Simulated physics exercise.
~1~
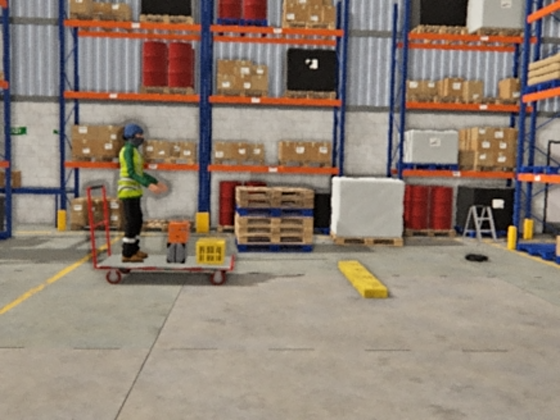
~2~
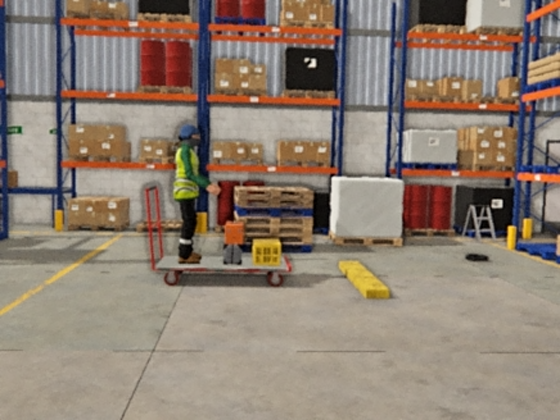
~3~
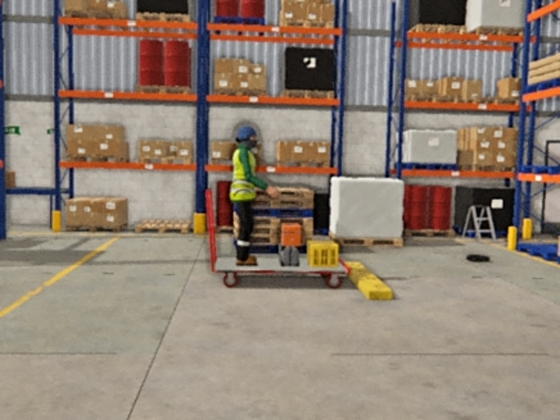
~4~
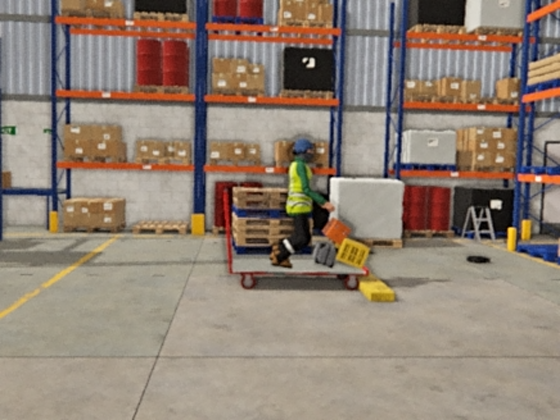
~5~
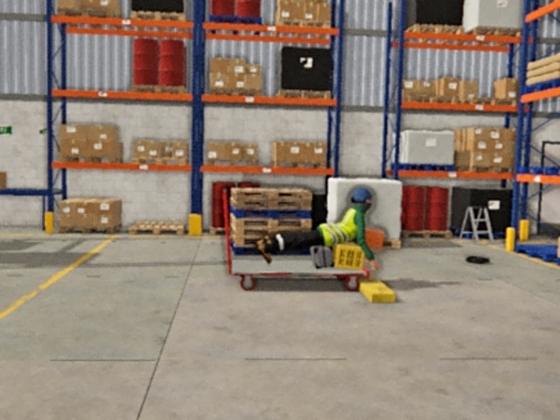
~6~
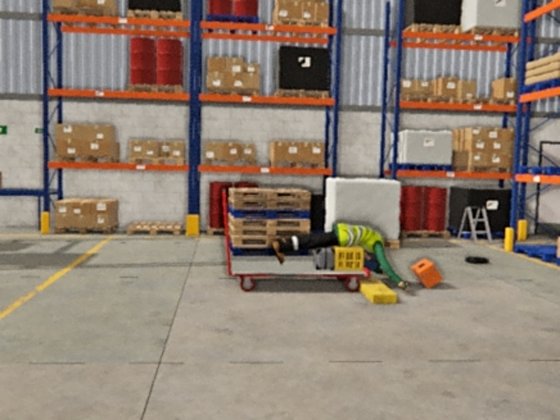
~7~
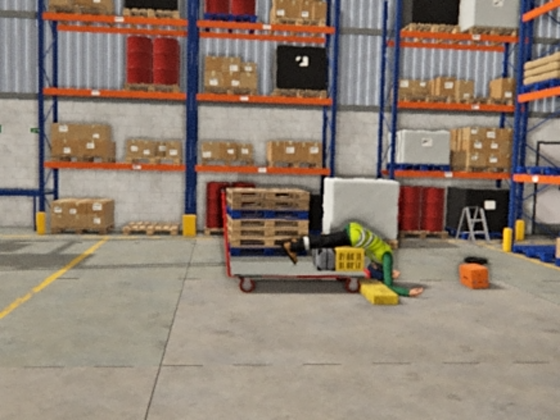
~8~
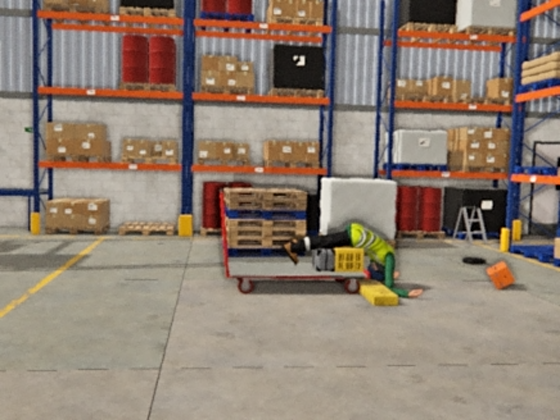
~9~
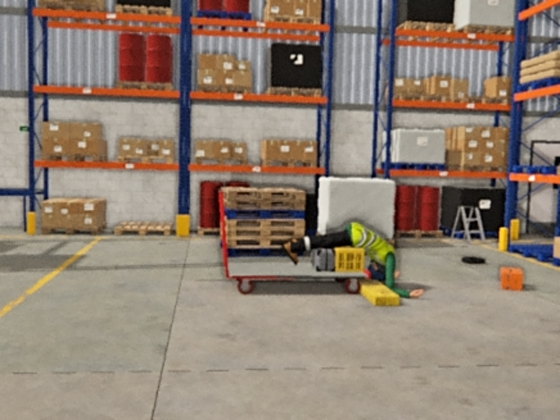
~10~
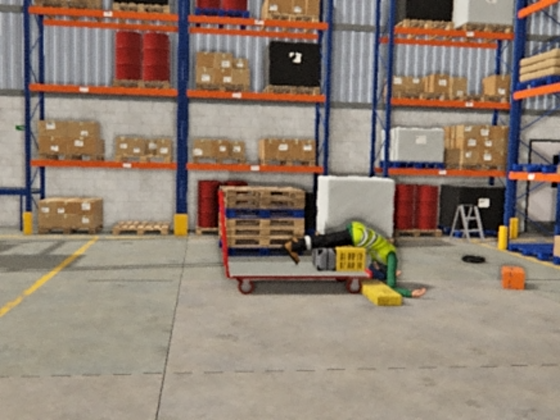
A trolley rolls right and stops at a yellow kerb, throwing its rider and toolbox forward.
